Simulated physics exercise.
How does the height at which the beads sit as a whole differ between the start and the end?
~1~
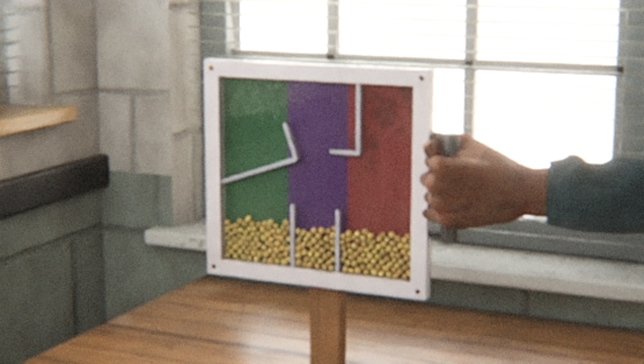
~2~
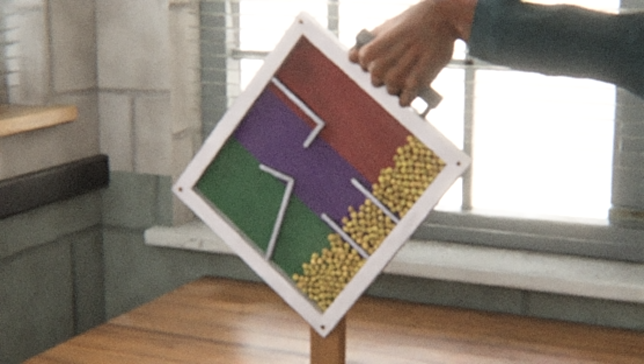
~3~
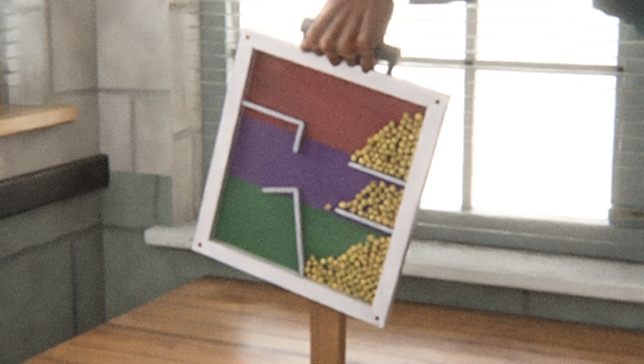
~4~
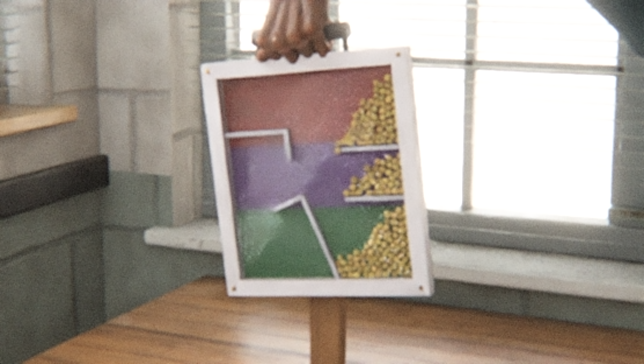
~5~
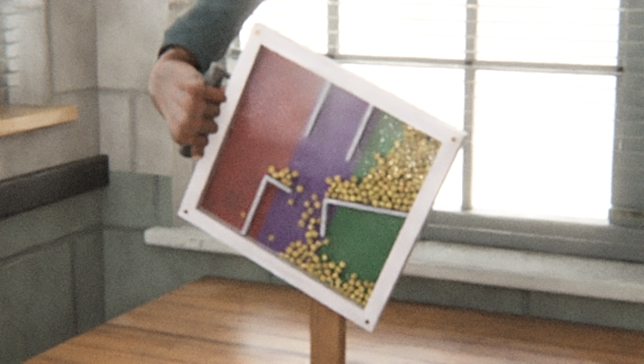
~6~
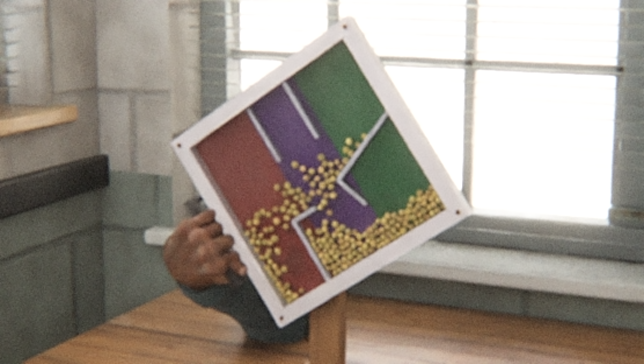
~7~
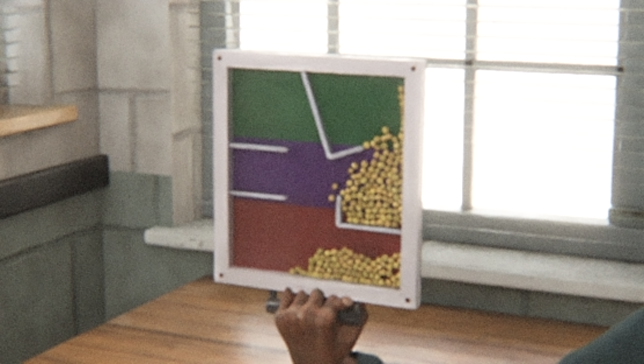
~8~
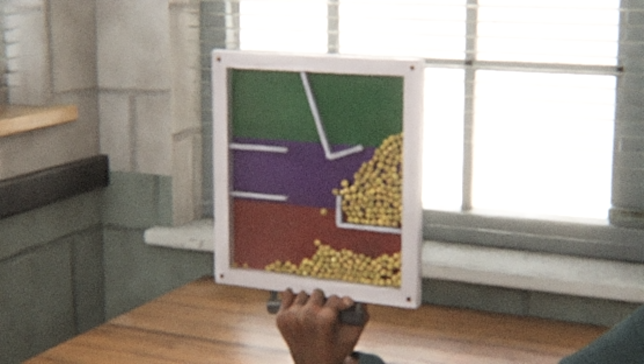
At the start the beads all lie in a low layer along the bottom of the case, while at the end they sit higher as a whole, because many are heaped on a ledge at the right above those on the bottom.
